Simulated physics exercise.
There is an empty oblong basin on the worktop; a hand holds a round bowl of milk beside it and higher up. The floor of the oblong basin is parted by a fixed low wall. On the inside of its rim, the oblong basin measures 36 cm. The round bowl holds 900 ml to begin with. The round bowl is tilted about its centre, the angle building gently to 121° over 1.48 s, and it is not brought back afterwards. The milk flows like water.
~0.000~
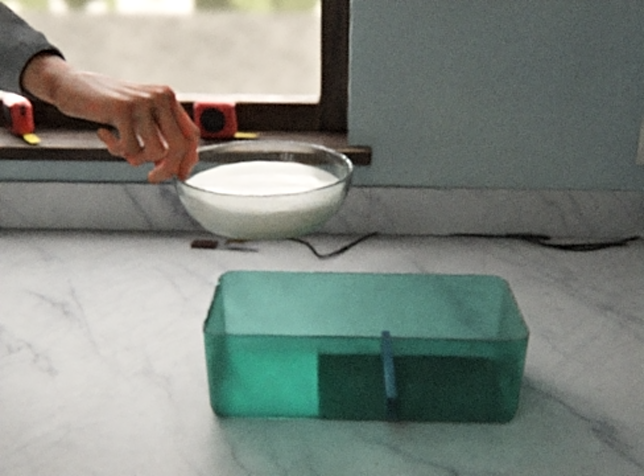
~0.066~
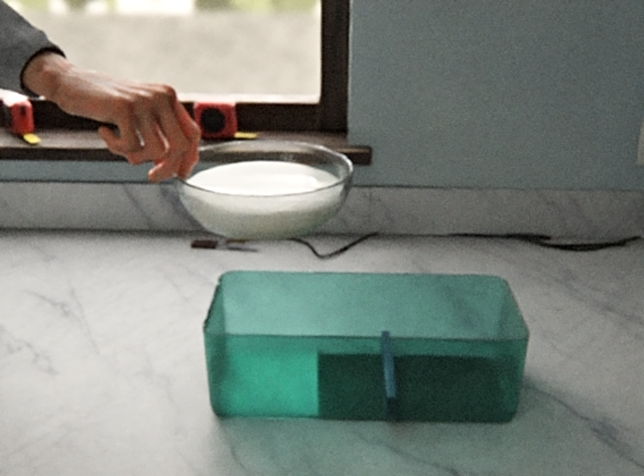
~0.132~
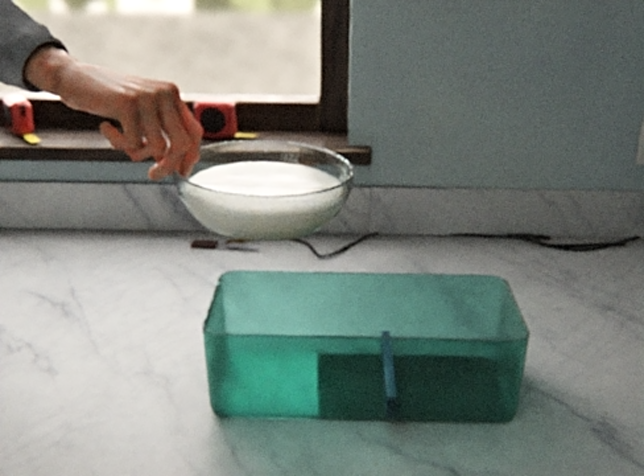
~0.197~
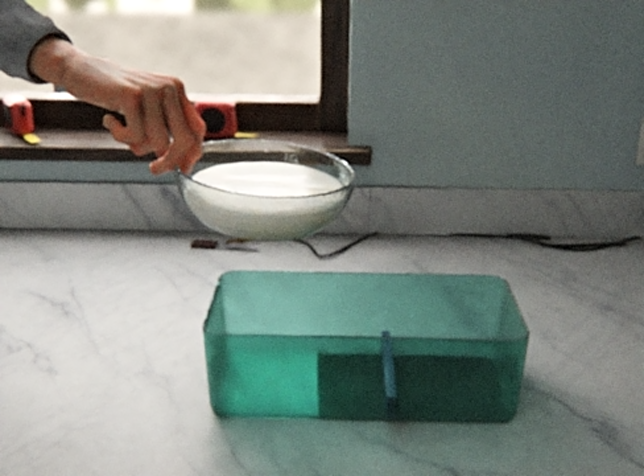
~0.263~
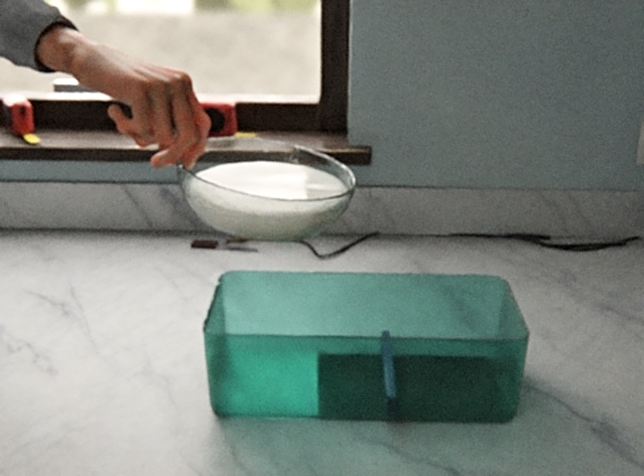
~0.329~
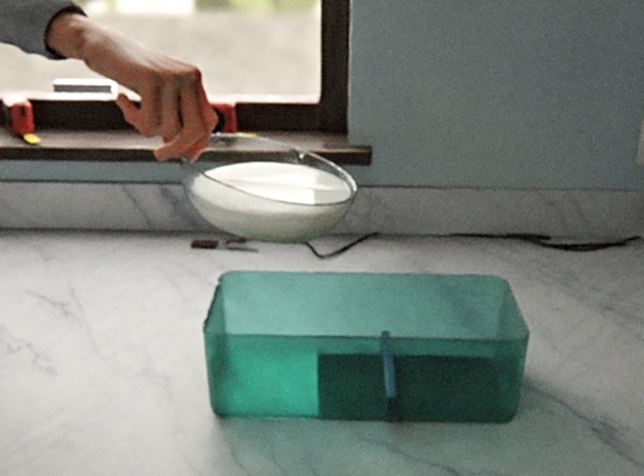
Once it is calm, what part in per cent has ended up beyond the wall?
About 52 per cent ends up there.
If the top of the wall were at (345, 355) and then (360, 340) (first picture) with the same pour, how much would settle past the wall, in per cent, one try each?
75 in a hundred, followed by 75 in a hundred.
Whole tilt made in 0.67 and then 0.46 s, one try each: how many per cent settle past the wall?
I'd say 40 percent on the first go, 40 percent on the next.
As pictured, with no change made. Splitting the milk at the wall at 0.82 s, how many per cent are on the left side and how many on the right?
About 10 left, 36 right.
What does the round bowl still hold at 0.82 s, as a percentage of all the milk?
Close to 26 percent of the liquid remains at that time.
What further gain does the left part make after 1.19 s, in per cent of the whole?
That is roughly 0 in a hundred of the whole.
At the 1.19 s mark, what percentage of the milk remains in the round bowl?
Share remaining: Approx. 0 %.
Then, 0.82 s in, the tilt is 71° and 27 per cent is still to pour, 9 is left of the wall and 36 right of it.
Then, 1.19 s in, the tilt is 110° and 0 per cent is still to pour, 47 is left of the wall and 53 right of it.
Then, 1.57 s in, the tilt is 121° and 0 per cent is still to pour, 47 is left of the wall and 52 right of it.
Then, 1.98 s in, the tilt is 121° and 0 per cent is still to pour, 47 is left of the wall and 52 right of it.
Finally, 47 per cent lies left of the wall, 52 right of it and 1 outside.
